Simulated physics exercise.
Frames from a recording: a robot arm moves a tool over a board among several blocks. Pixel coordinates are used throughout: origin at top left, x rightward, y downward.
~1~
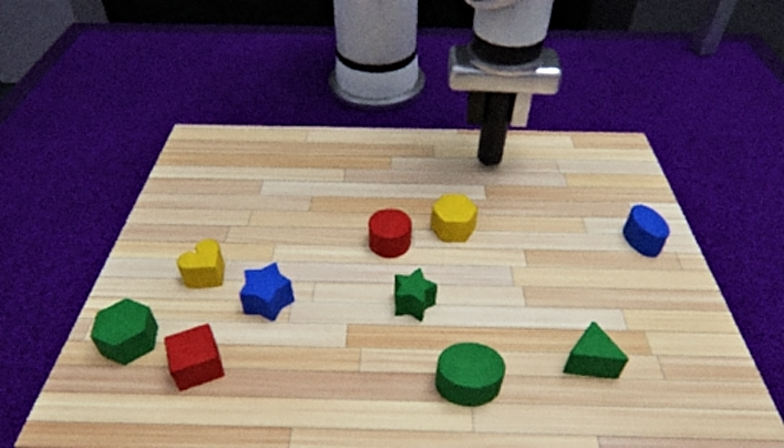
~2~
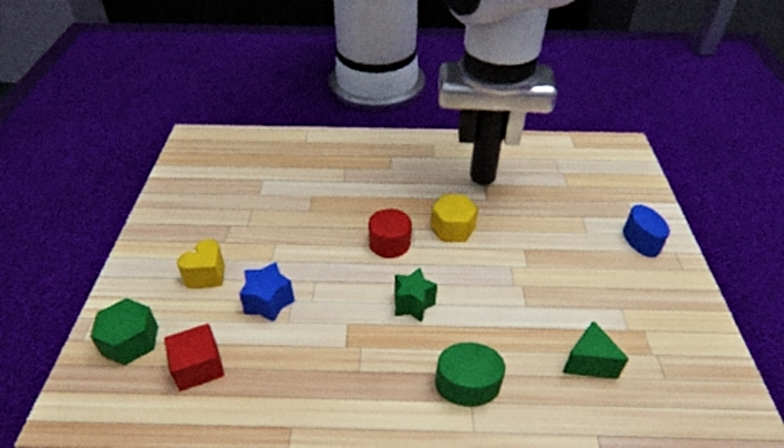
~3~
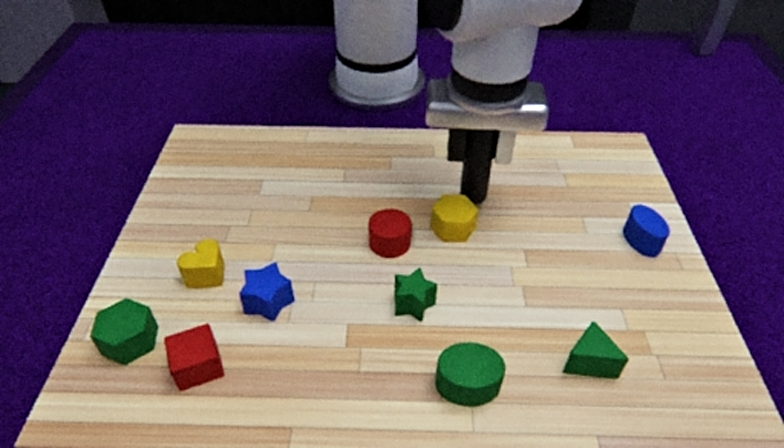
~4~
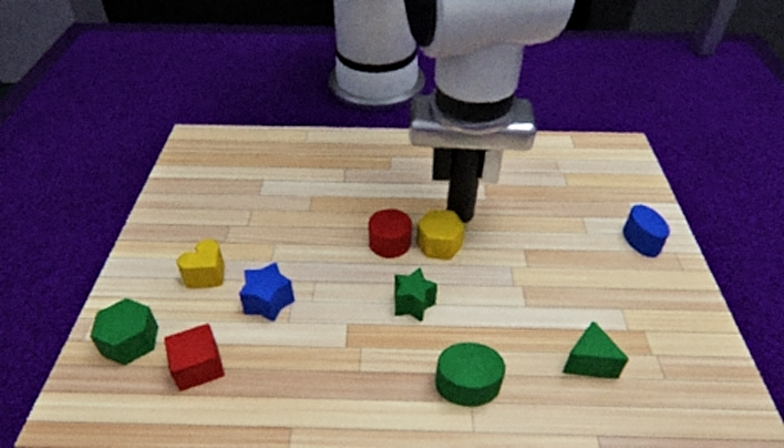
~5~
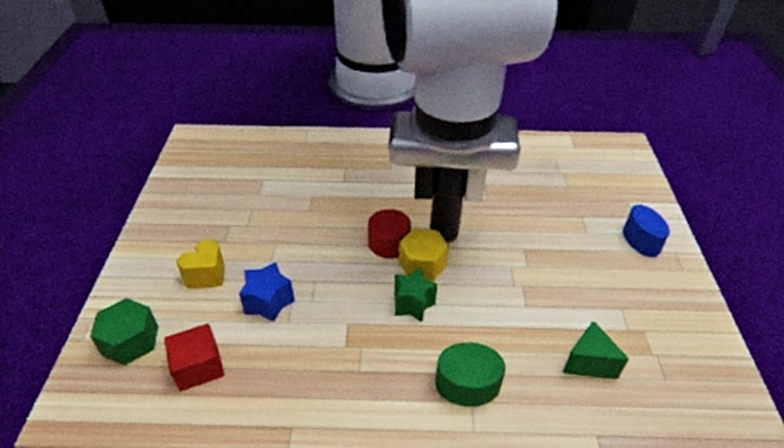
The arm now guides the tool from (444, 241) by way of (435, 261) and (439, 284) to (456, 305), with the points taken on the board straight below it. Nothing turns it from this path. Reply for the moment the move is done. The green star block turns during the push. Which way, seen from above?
My answer: Anticlockwise.
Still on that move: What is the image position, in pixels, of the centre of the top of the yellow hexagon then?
Its top middle will sit at (402, 272).
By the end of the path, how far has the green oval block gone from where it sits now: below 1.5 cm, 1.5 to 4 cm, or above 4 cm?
It goes under 1.5 cm.
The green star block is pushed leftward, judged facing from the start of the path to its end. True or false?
This is false.
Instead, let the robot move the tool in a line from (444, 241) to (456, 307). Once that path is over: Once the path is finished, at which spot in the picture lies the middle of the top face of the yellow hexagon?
It will likely be found at (413, 263).
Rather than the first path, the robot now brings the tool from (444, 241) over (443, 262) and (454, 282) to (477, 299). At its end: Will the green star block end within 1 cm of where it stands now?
Answer: No.
On the path given first. Halfway along, tool (436, 266); green star block (403, 301), turned 50° anticlockwise; yellow hexagon (403, 268), turned 40° clockwise.
At the end, tool (457, 298); red disc not moved; green star block (400, 306), turned 50° anticlockwise; yellow hexagon (402, 272), turned 55° clockwise; green oval block not moved.
